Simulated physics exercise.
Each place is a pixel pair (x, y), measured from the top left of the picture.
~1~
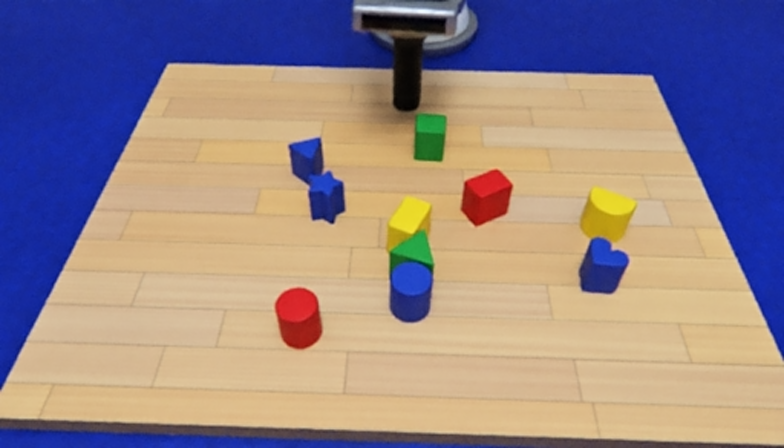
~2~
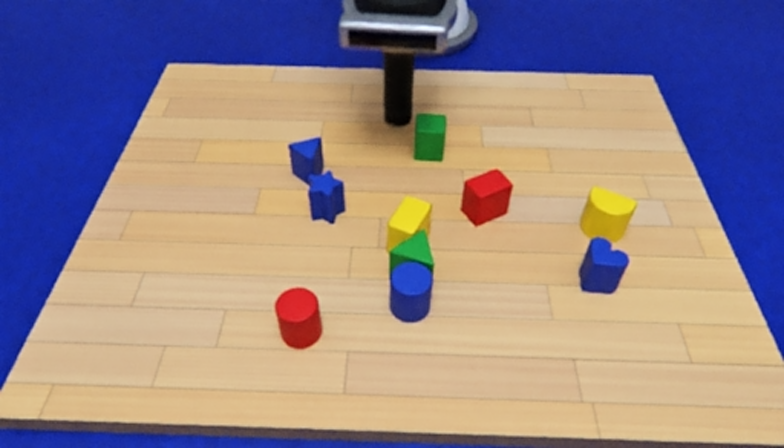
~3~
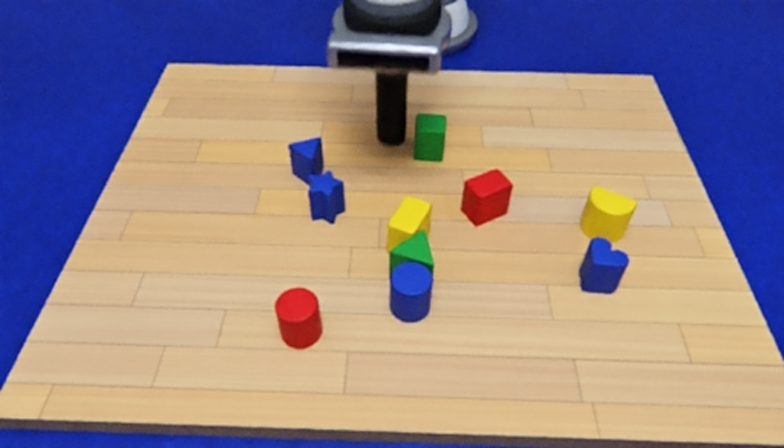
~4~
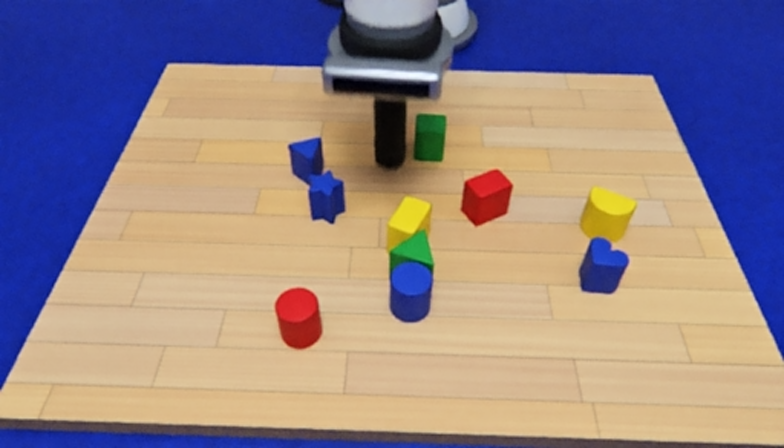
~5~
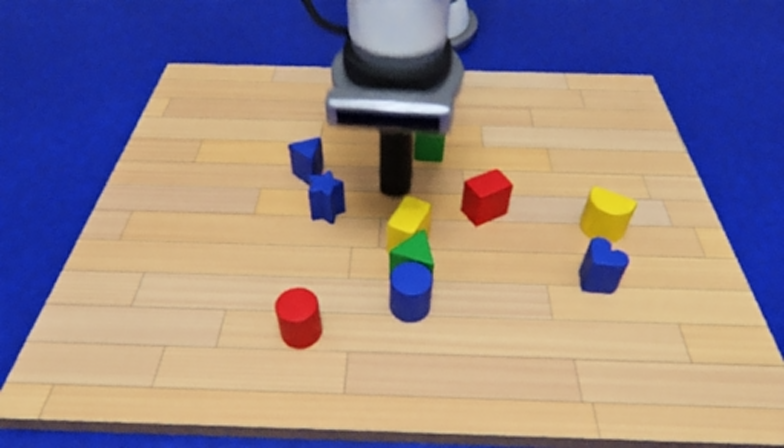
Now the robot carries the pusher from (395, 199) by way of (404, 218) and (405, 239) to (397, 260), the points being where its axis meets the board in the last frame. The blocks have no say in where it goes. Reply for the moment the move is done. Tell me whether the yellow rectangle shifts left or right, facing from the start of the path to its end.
Goes right.
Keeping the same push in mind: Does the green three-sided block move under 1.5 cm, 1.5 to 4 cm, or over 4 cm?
I'd go with 1.5 to 4 cm for this block.
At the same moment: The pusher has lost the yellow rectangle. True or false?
False
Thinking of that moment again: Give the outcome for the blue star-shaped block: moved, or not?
At the end, its place is the same.
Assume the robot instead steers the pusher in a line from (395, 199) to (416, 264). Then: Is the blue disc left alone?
No
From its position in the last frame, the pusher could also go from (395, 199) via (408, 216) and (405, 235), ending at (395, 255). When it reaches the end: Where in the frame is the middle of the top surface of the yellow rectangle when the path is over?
It sits at (390, 261).
On the path given first. Halfway along, pusher at (406, 218); yellow rectangle at (405, 230), turned 20° clockwise; green three-sided block at (420, 252).
At the end, pusher at (397, 250); blue star-shaped block unmoved; yellow rectangle at (397, 264), turned 20° clockwise; blue disc at (414, 294); green three-sided block at (438, 269).
